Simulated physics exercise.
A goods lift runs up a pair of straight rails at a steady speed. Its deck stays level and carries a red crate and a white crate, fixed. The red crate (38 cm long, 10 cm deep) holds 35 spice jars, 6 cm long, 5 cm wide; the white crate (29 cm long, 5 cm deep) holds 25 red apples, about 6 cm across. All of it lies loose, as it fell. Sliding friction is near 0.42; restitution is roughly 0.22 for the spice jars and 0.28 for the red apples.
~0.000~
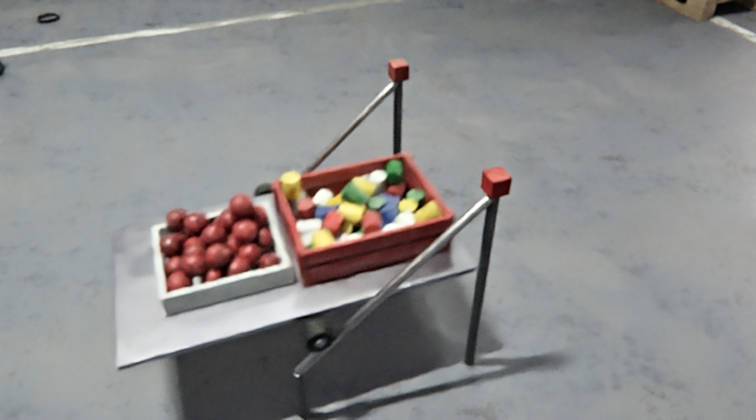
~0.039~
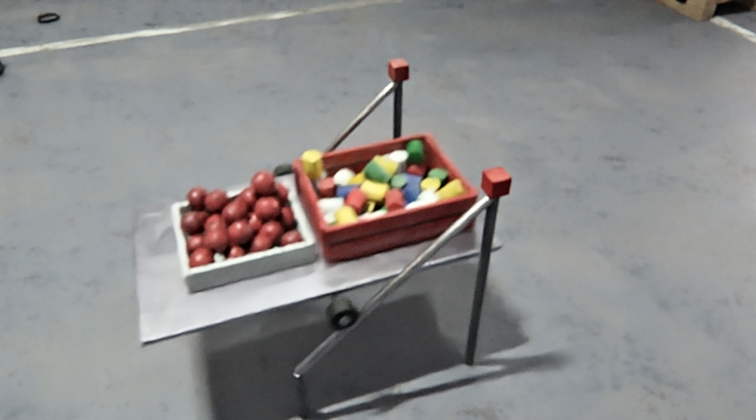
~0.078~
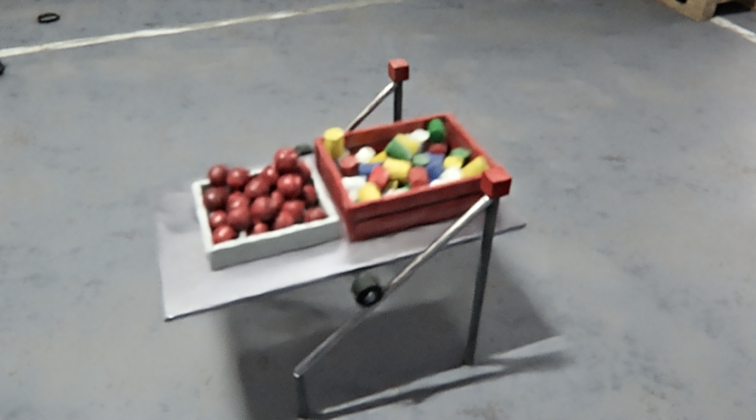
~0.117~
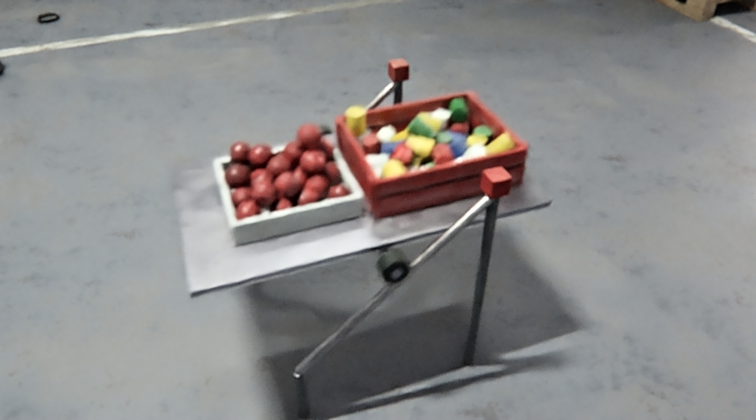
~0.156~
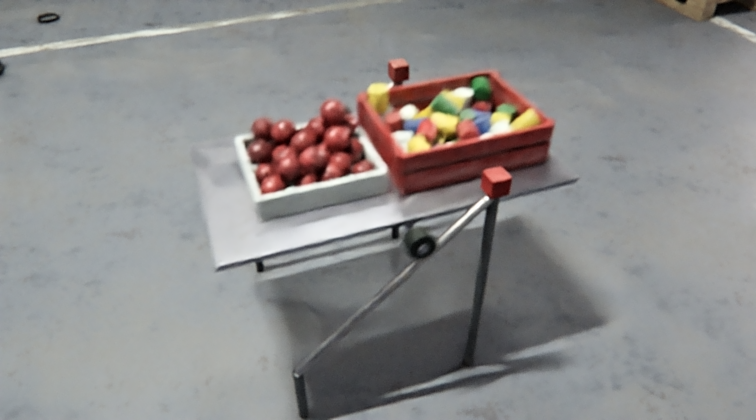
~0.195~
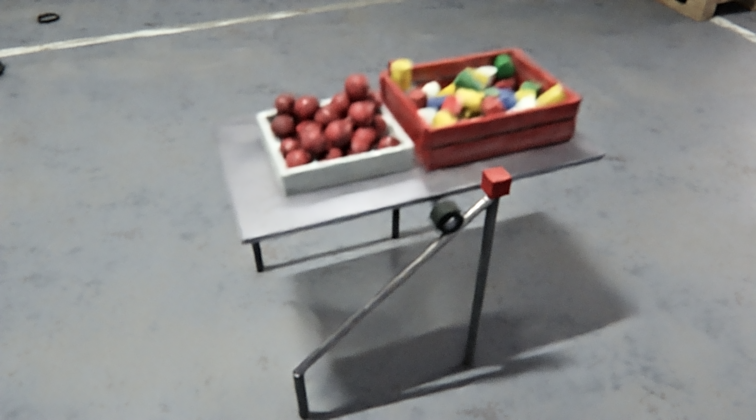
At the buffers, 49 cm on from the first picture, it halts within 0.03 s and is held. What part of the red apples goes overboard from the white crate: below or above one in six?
The white crate loses more than one in six of its red apples.
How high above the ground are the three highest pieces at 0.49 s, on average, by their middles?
Some 92 cm up.
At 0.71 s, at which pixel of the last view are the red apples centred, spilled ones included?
At about (396, 106).
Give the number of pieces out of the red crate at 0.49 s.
About: Red crate 8.
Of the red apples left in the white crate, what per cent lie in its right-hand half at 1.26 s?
Roughly 70 in a hundred.
After 0.21 s, braking begins.
After 0.33 s, the red crate has all 35 and the white crate is down by 5 of 25.
After 0.49 s, the red crate is down by 9 of 35 and the white crate is down by 12 of 25.
After 0.71 s, the red crate is down by 9 of 35 and the white crate is down by 13 of 25.
When it is over (at 1.26 s), the red crate is down by 9 of 35 and the white crate is down by 14 of 25. Asked share, 14 of 25, 56 per cent.
